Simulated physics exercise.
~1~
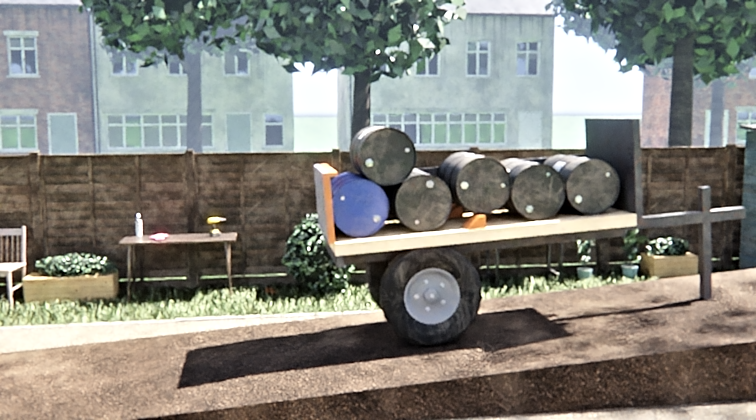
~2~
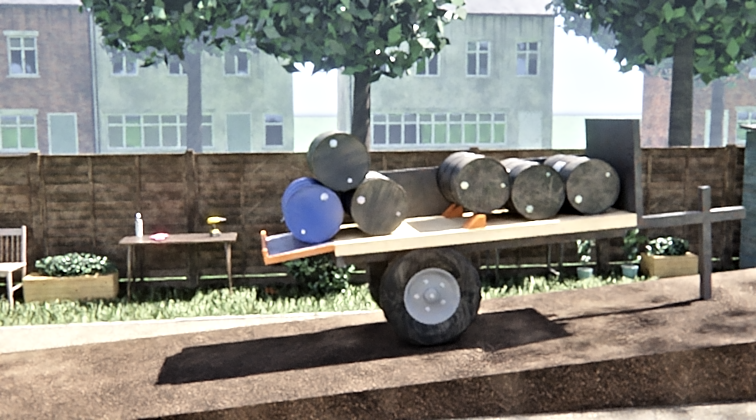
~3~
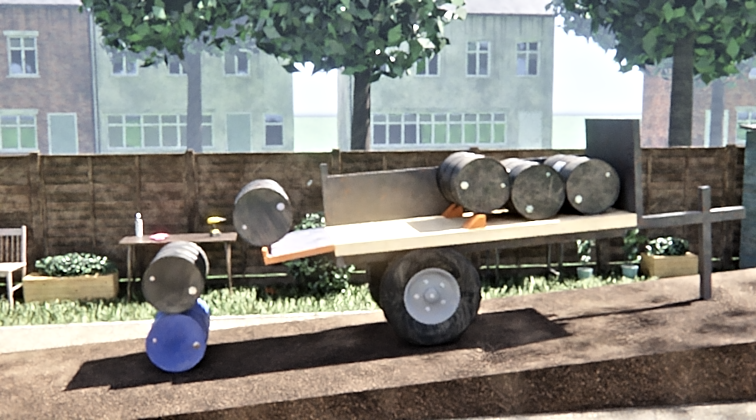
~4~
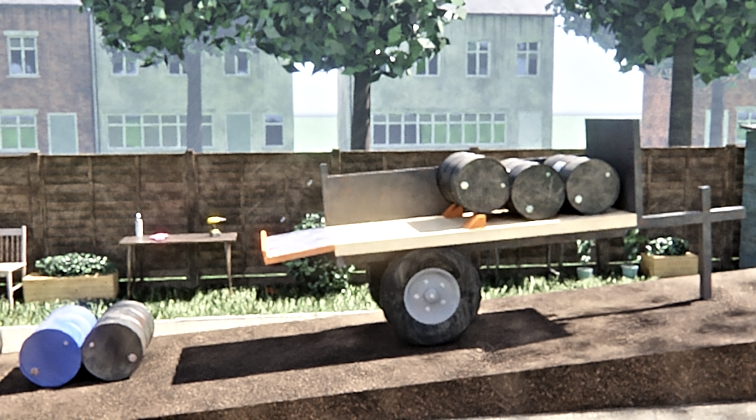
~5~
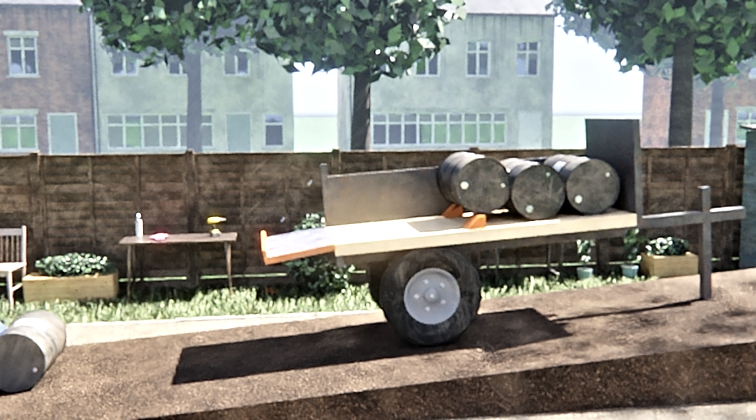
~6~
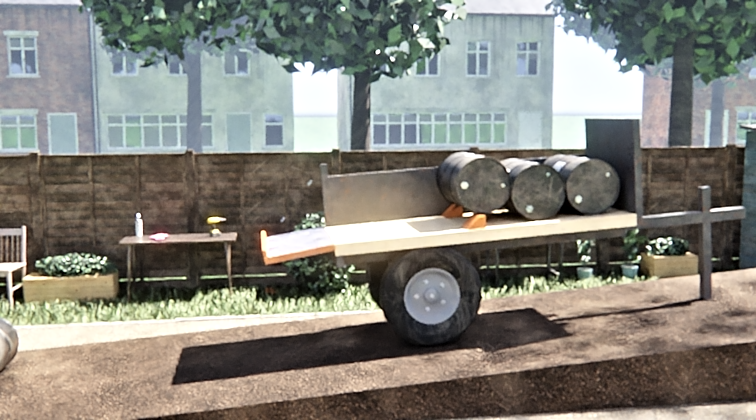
A blue drum rolls off the lowered tailgate with two dark drums and leaves view left.
